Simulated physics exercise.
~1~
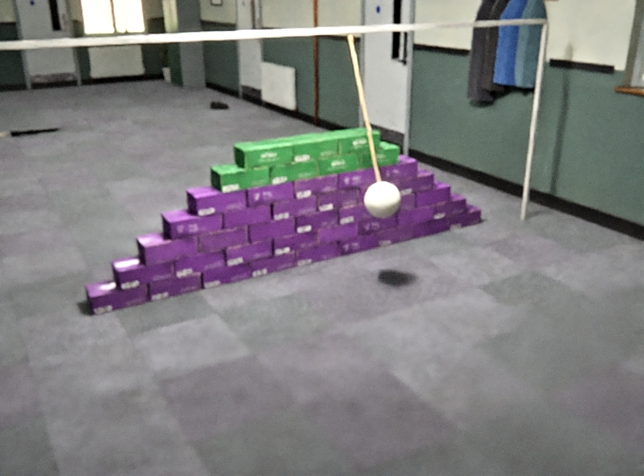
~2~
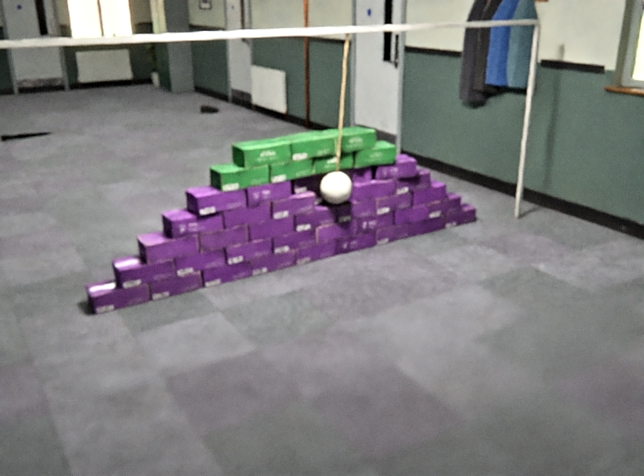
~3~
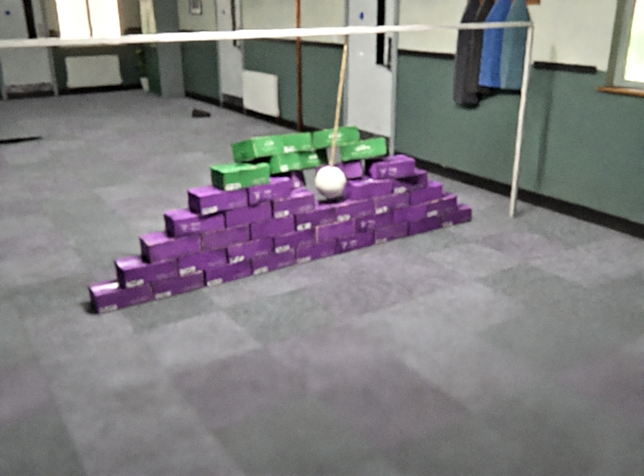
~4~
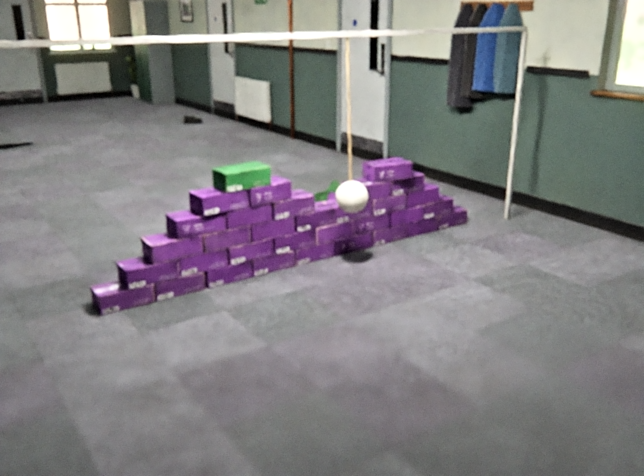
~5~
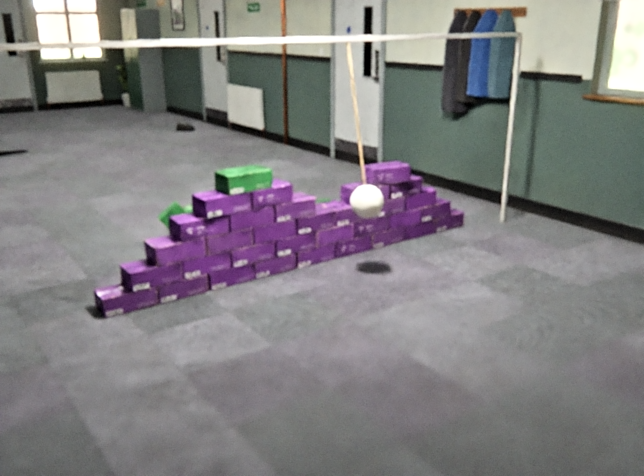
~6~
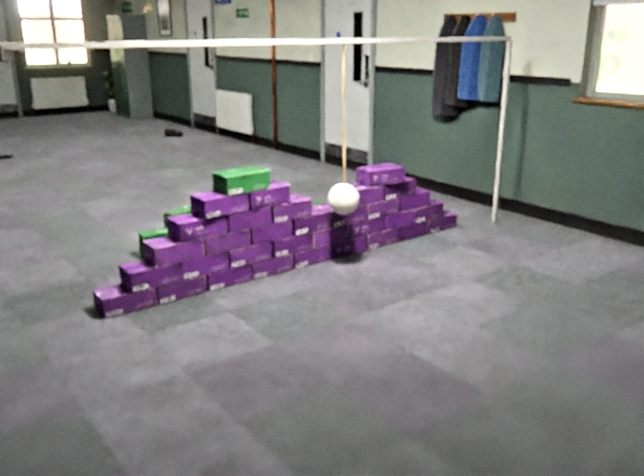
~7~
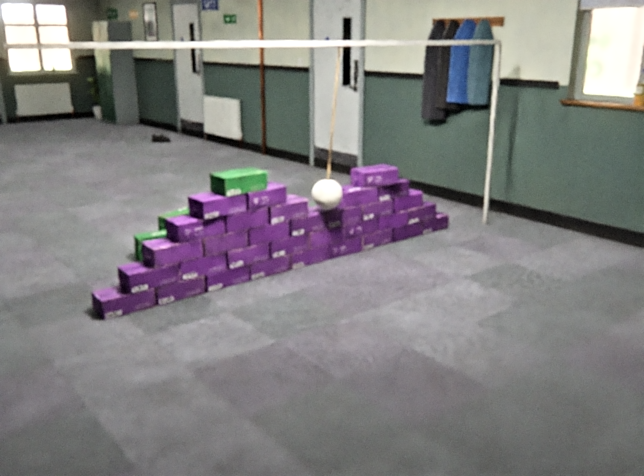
A stepped wall of purple boxes topped with green ones stands on a grey carpeted floor, seen from the front and slightly above, with coats hanging at the right. A pale ball on a line from a white overhead bar swings leftward into the upper part of the wall. The green boxes tilt and tumble away behind, taking some purple ones and opening a dip in the top. The ball swings back to the right, then drifts left again. One green box remains on the left peak, with others lying behind the wall's left side, while most purple boxes still stand.
